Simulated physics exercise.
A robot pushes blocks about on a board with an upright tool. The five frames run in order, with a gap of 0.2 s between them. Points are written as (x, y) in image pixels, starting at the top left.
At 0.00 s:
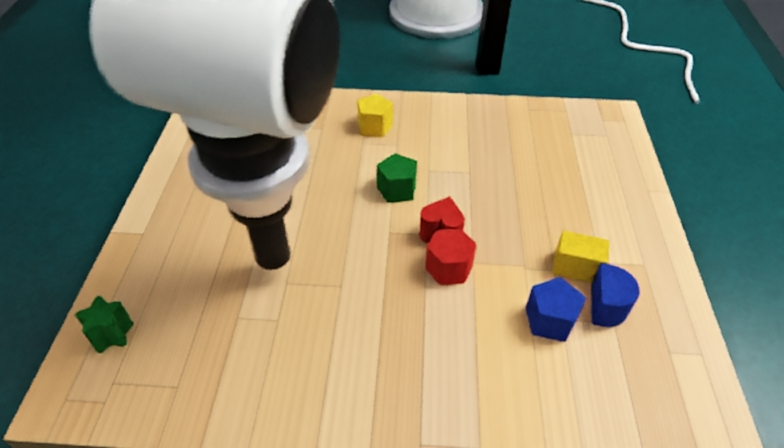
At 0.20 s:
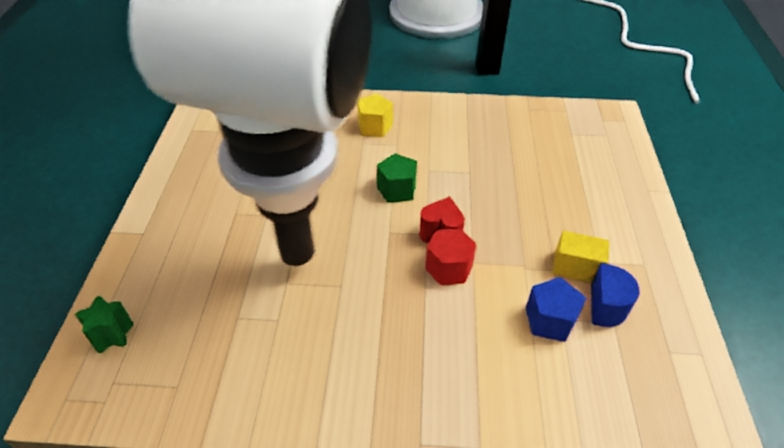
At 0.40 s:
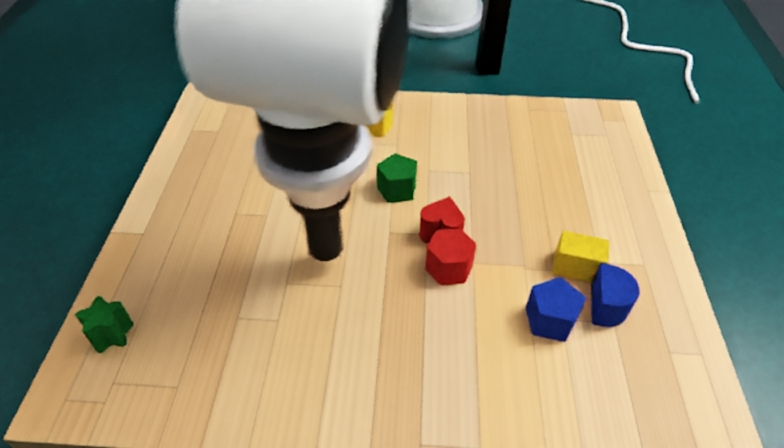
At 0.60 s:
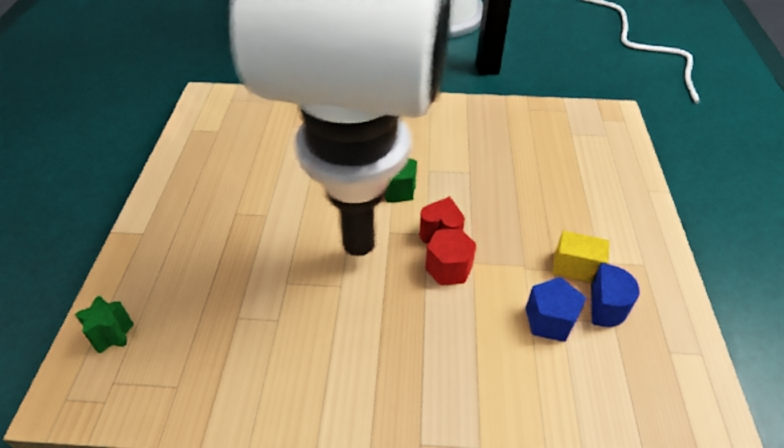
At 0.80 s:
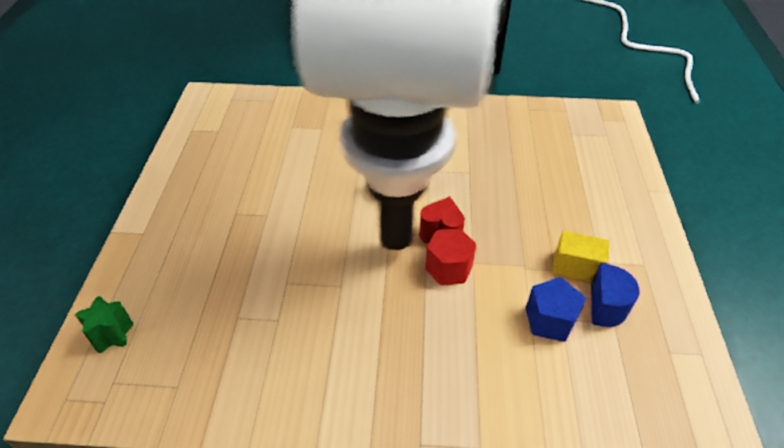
On a wooden board, a robot arm moving its upright black tool rightward toward two red blocks, the coloured blocks staying still.
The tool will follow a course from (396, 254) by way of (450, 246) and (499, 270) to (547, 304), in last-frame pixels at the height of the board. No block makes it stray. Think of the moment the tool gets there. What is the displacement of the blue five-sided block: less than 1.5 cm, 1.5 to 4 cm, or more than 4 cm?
Result: 1.5-4 cm.
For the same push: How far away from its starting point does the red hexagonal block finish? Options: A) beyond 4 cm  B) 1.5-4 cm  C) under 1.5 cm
The answer is A.
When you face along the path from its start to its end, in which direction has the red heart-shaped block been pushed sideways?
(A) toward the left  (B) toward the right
Letter A.
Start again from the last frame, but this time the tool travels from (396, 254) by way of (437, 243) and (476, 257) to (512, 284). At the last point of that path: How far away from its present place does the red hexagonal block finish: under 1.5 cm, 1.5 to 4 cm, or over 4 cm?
Long: Over 4 cm.
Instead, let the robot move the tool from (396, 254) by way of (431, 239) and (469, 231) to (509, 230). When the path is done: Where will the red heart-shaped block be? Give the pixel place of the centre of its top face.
The answer is (542, 192).
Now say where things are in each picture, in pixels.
In the first picture, tool's lower end at (273, 257); red heart-shaped block at (444, 212); red hexagonal block at (452, 245); blue five-sided block at (559, 298); yellow rectangular block at (585, 246).
In the second picture, tool at (297, 253); blocks still.
In the third picture, tool at (326, 249); blocks still.
In the fourth picture, tool at (359, 244); blocks still.
In the fifth picture, tool at (396, 238); red heart-shaped block at (444, 212); red hexagonal block at (452, 245); blue five-sided block at (559, 298); yellow rectangular block at (585, 246).
What follows on the original path. One third of the way, tool at (452, 230); red heart-shaped block at (475, 203), turned 15° anticlockwise; red hexagonal block at (471, 251), turned 45° clockwise.
Two thirds of the way, tool at (504, 255); red heart-shaped block at (479, 202), turned 25° anticlockwise; red hexagonal block at (499, 281), turned 110° clockwise.
At the end, tool at (552, 289); red heart-shaped block at (479, 202), turned 25° anticlockwise; red hexagonal block at (506, 293), turned 150° clockwise; blue five-sided block at (577, 316); yellow rectangular block still.
